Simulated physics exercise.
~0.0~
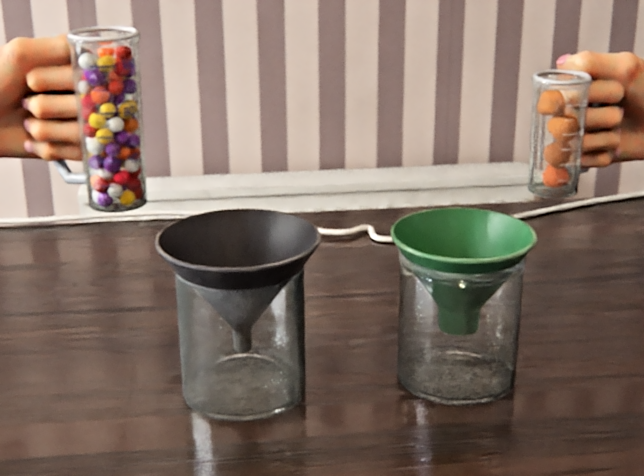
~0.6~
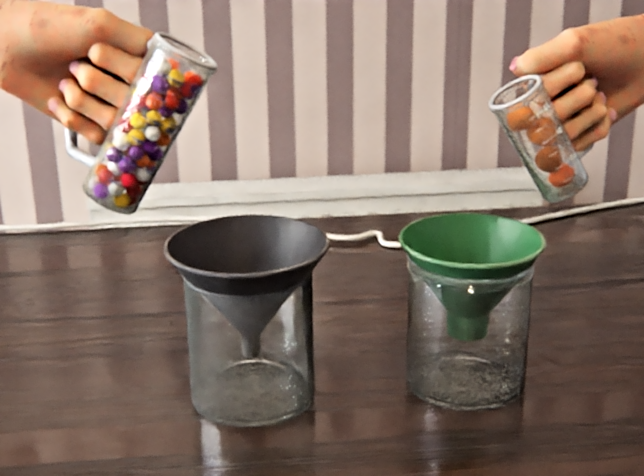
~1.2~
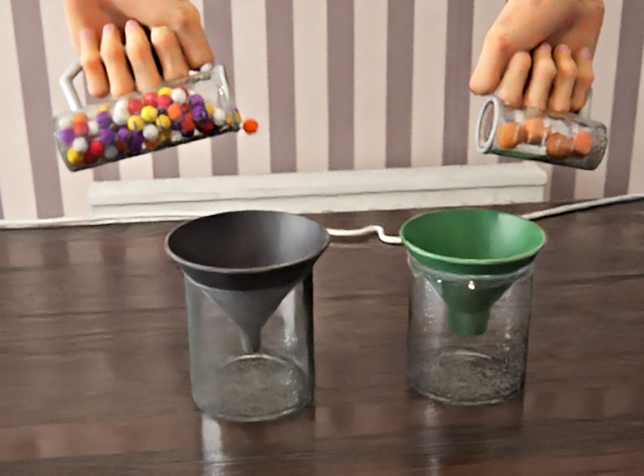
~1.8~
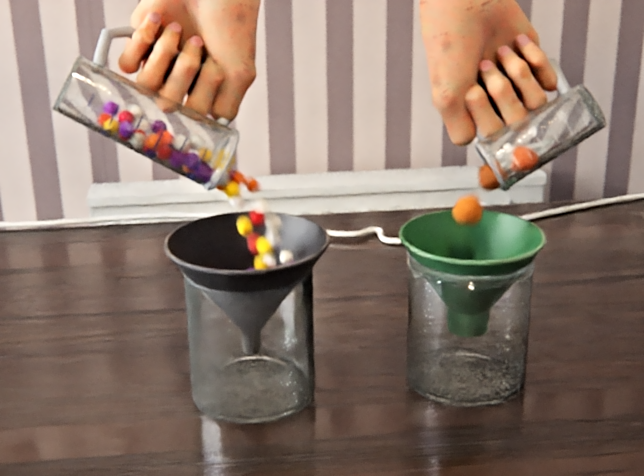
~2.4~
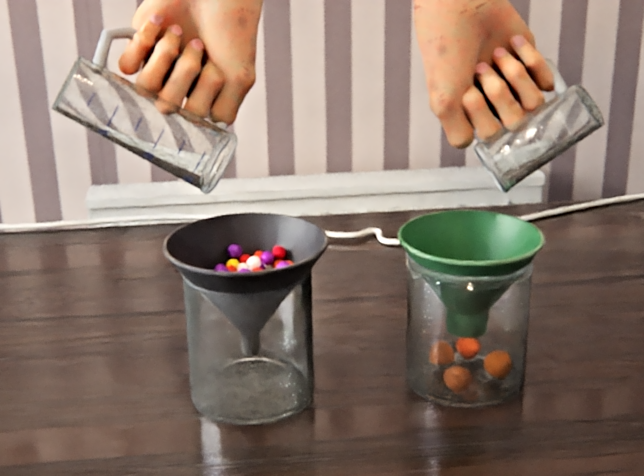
At first, two hands hold clear glass cups above a pair of glass jars on a dark table, the left cup full of small multicolored balls and the right one holding larger orange balls. The hands tilt the cups inward until they lie on their sides, and a ball slips from the left cup. They tip further, and the balls tumble toward the dark gray funnel on the left and the green funnel on the right. Finally, both cups are empty, with the colorful balls stuck in the gray funnel and the orange ones resting down in the right jar.
